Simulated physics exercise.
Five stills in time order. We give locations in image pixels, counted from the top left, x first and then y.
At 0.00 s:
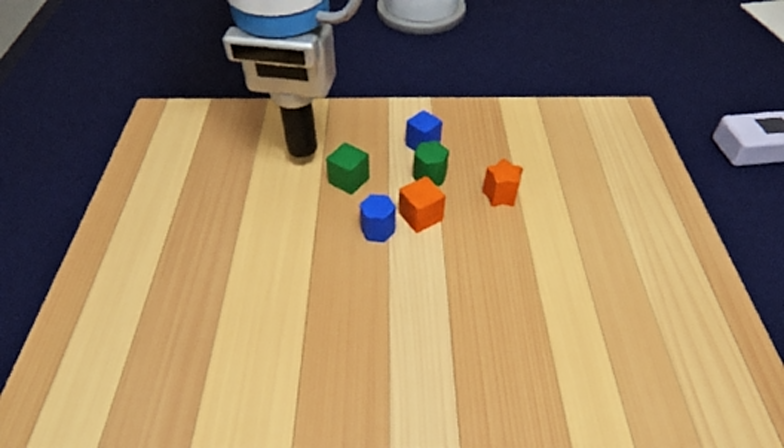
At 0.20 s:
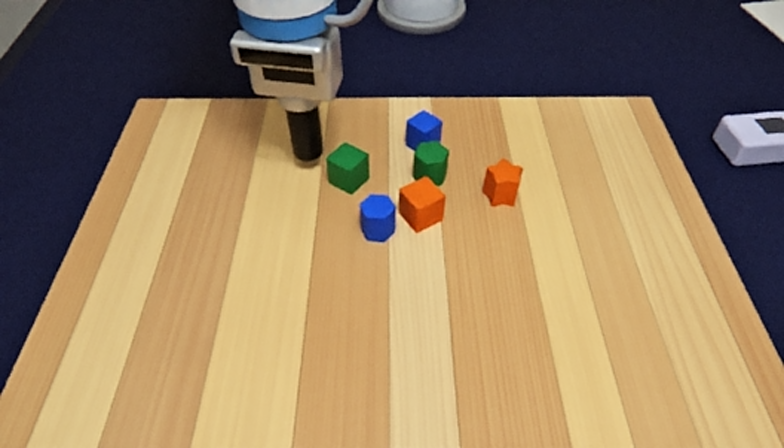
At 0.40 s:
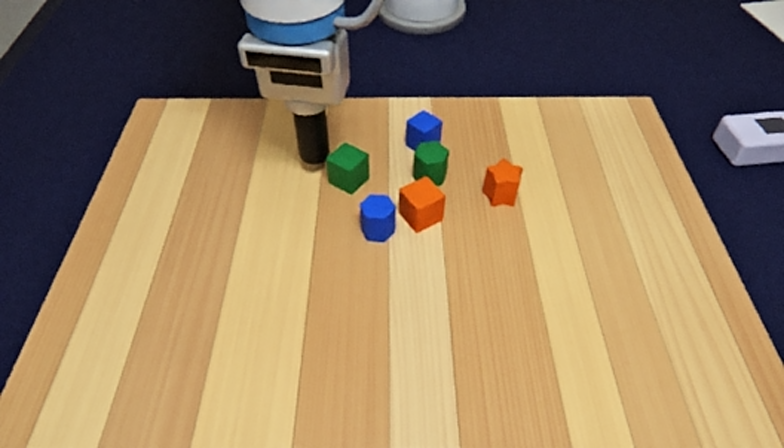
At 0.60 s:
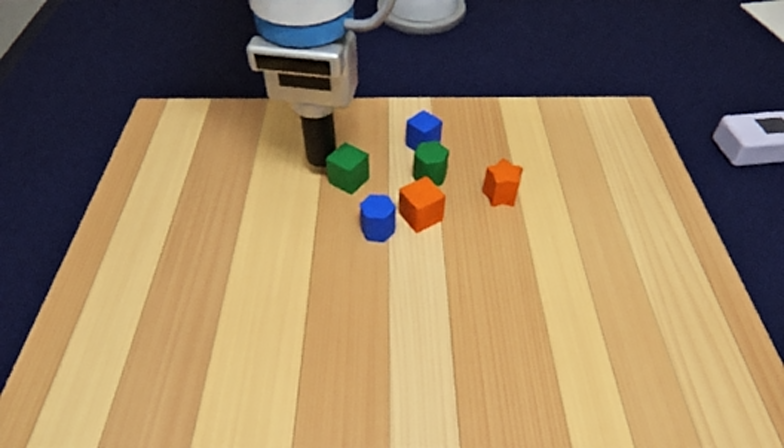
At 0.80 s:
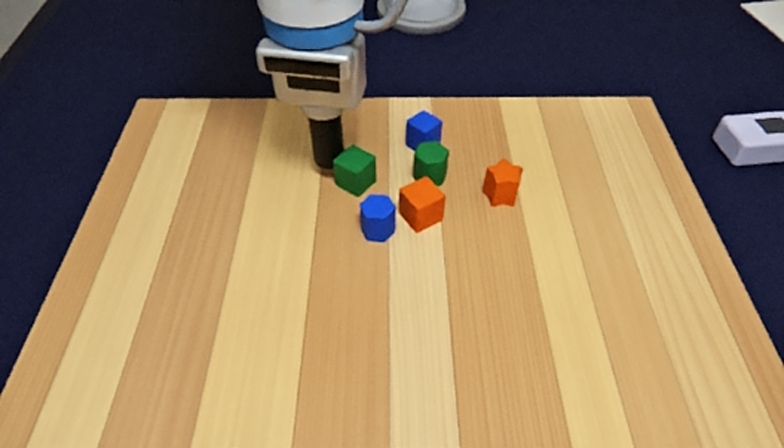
A robot arm with a dark peg moved slowly to the right across a striped wooden board and nudged a green block slightly, while the other blue, green and orange blocks stayed still.
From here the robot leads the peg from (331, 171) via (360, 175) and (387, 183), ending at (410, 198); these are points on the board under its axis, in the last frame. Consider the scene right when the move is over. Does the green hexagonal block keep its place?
I expect so.
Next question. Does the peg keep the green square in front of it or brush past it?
The block stays ahead.
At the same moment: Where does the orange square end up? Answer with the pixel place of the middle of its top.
Its top middle will sit at (452, 215).
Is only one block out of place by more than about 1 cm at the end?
No.
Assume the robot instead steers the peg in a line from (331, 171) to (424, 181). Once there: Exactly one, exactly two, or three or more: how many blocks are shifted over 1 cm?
At least three of them.
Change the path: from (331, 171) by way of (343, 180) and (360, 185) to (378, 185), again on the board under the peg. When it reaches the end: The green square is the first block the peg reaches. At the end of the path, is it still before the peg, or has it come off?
I expect it to be in front.
What follows on the original path. Halfway along, peg (375, 166); green square (397, 171), turned 25° clockwise.
At the end, peg (411, 186); green square (433, 193), turned 30° clockwise; orange square (452, 215); green hexagonal block in place.
